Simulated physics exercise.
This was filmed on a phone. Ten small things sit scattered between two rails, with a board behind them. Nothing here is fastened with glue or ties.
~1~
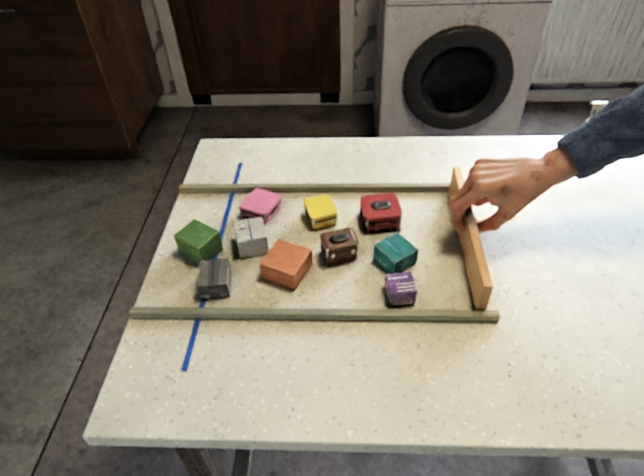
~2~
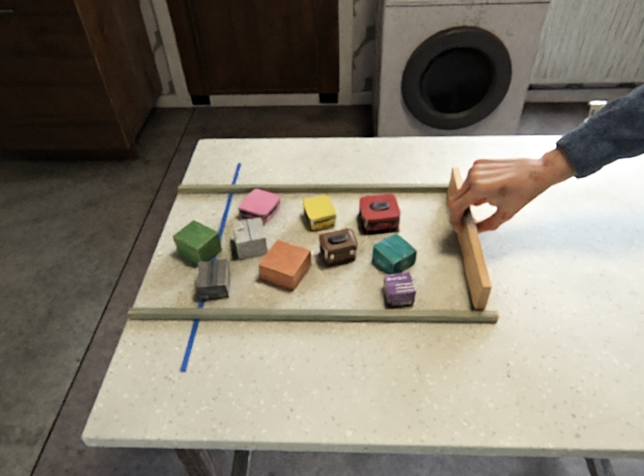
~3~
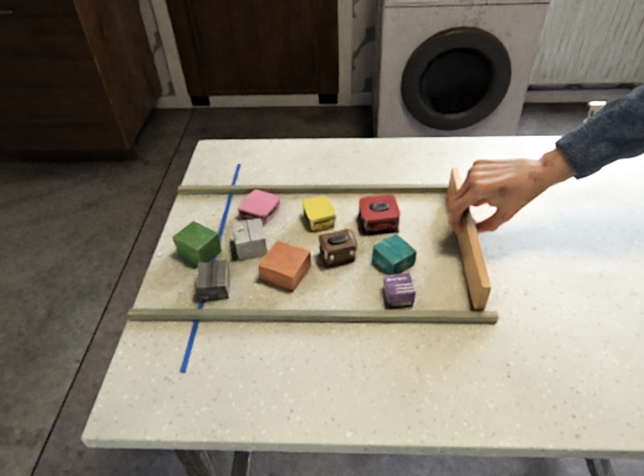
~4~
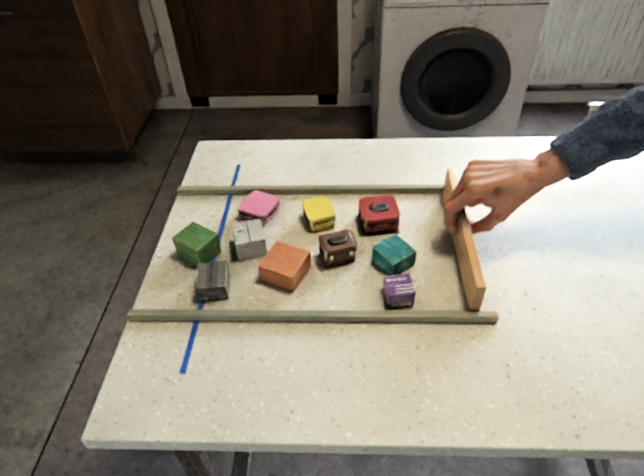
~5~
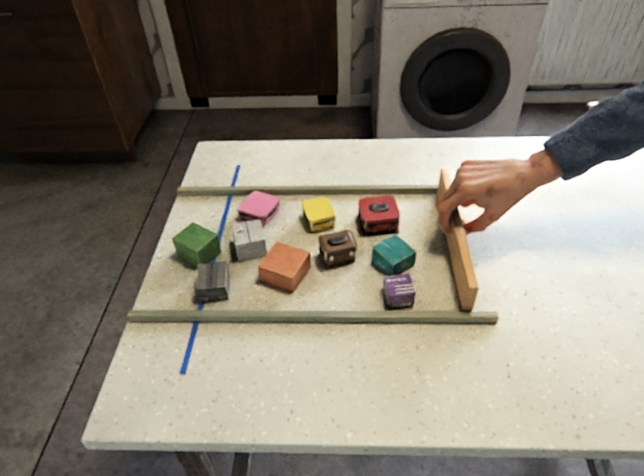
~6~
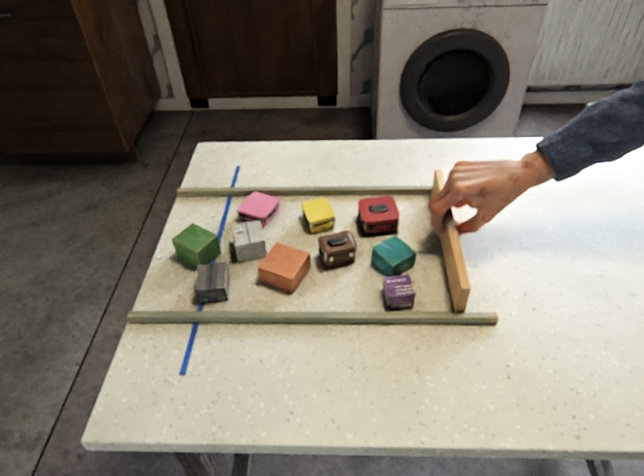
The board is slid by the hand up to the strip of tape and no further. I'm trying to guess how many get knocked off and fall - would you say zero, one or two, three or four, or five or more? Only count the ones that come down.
I would say three or four.
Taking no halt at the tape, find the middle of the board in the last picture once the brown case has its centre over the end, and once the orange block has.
The middle is at (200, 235) when it's the brown case, and at (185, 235) when it's the orange block.
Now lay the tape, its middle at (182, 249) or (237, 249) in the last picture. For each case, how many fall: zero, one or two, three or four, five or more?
The first spot gives more than four and the second gives 1 or 2.
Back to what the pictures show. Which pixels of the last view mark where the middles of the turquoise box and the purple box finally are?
The turquoise box ends at (199, 245) and the purple box at (187, 300).
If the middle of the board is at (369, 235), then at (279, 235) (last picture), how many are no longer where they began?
By then 6, and 10.
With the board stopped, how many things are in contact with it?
Tally at the end: 3.
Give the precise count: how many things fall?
Counted up, you get 3.
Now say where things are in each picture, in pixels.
The first picture shows green block (199, 242); grey box (215, 279); white box (252, 238); board (468, 232); tape (218, 245).
The second picture shows grey box (214, 279); brown case (338, 248).
The third picture shows white box (250, 239); purple box (399, 290).
The fourth picture shows green block (197, 245); pink case (260, 209).
The fifth picture shows grey box (213, 281); turquoise box (394, 256).
The sixth picture shows green block (197, 246); grey box (213, 282); white box (250, 241); board (448, 235); tape (216, 249).
Early on, none off yet; green block at rest near (197, 246); grey box at rest near (213, 282); white box at rest near (250, 241).
A while later, none off yet; green block moving near (192, 246); grey box travelled a little near (203, 288); white box travelled about its own width near (230, 238).
Further along, none off yet; green block leaning well over near (134, 256); grey box travelled about its own width near (174, 292); white box travelled well along near (173, 235).
Finally, the number that fall off is three or four; lost, pink case, white box and green block.
